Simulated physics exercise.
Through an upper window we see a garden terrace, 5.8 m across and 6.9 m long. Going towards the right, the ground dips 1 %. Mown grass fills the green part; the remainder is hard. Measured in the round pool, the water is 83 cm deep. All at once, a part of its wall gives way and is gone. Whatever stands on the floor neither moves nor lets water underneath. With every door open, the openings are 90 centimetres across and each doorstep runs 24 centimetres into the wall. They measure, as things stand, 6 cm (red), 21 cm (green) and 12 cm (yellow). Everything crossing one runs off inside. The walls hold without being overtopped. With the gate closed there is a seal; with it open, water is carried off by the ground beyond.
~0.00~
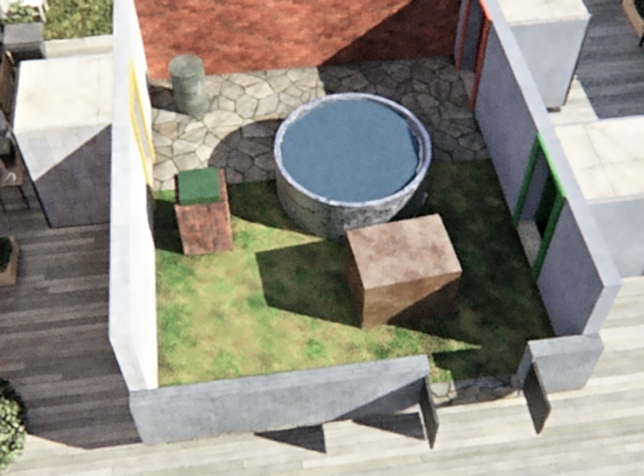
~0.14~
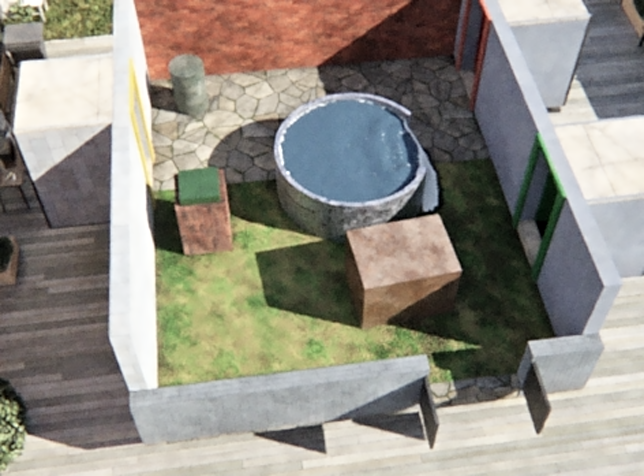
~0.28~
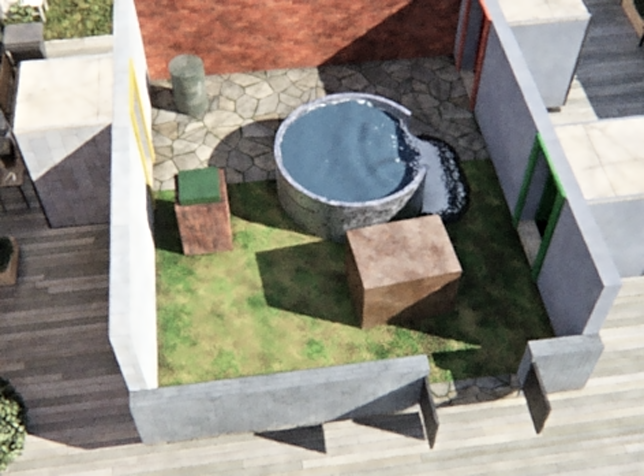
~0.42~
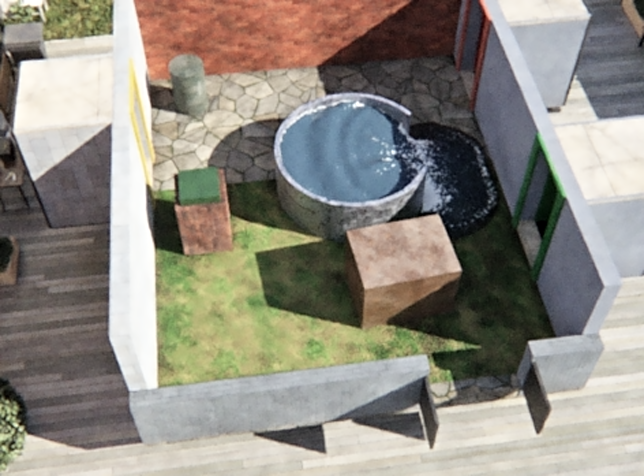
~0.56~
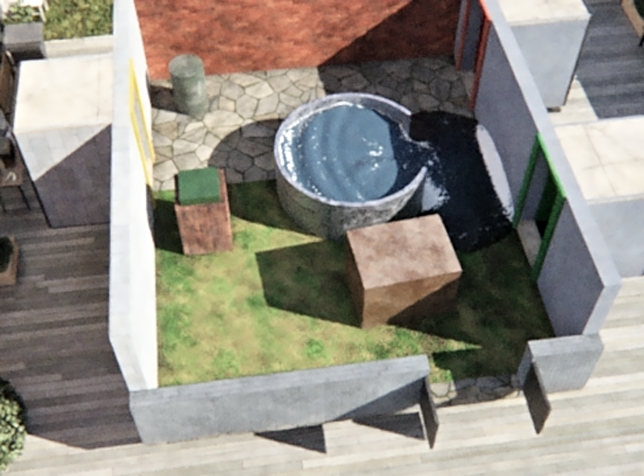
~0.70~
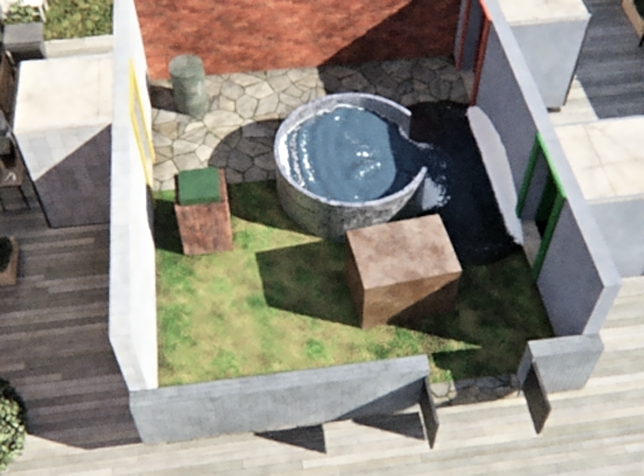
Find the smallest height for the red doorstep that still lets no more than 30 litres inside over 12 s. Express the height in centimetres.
The red doorstep could go as low as about 16 cm.
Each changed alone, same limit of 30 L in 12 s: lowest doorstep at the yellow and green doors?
Some 7.0 cm for yellow, some 15 cm for green.
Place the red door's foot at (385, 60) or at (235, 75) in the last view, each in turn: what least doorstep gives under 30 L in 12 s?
In turn: About 19 cm, about 6.5 cm.
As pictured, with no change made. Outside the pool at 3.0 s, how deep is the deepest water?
I'd put it near 34 cm.
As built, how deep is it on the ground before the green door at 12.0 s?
Lab note: Depth approx. 8.0 cm.
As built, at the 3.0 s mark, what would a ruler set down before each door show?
Depth at red 14 cm, at green 17 cm, at yellow 0 cm.
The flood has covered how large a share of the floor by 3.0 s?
Approximately 45 %.
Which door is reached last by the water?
Yellow.
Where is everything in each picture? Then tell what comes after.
The first picture shows the round pool at (353, 150) is whole and still, 83 cm deep; the red door at (473, 45) is dry.
In the second picture, the gap is at (422, 163), the front 0.3 m out at a hidden place; the back of the round pool holds 83 cm.
In the third picture, the front is at (454, 156), 0.7 m from the gap at (421, 166); 1.1 m2 of floor is wet, 83 cm left at the back.
In the fourth picture, water pours out at (421, 168) and has run 1.2 m, to (496, 194); about 10 cm deep outside, 82 cm at the back.
In the fifth picture, the front is at (514, 224), 1.6 m from the gap at (421, 168); 3.9 m2 of floor is wet, 76 cm left at the back.
In the sixth picture, the gap is at (421, 168), the front 1.8 m out at (521, 244); the back of the round pool holds 69 cm; 0.5 m in a straight line remain to the red door at (473, 45).
After 1.4 s water covers 20 % of the floor, deepest (56 cm) near (495, 173); 14 cm at the red door, 3 litres in over its 6 cm doorstep.
After 3.0 s water covers 45 % of the floor, deepest (34 cm) near (455, 62); 14 cm at the red door, 42 litres in over its 6 cm doorstep.
After 12.0 s water covers 100 % of the floor, deepest (10 cm) near (387, 365); 9 cm at the red door, 197 litres in over its 6 cm doorstep.
At the red door as built, the water arrived by 0.9 s and peaked near 17 cm at 3.4 s.
With a doorstep of 13.5 cm, 47 litres would have come in within the 12 s; with 18.5 cm, 17 litres. So under 30 litres takes about 16 cm.
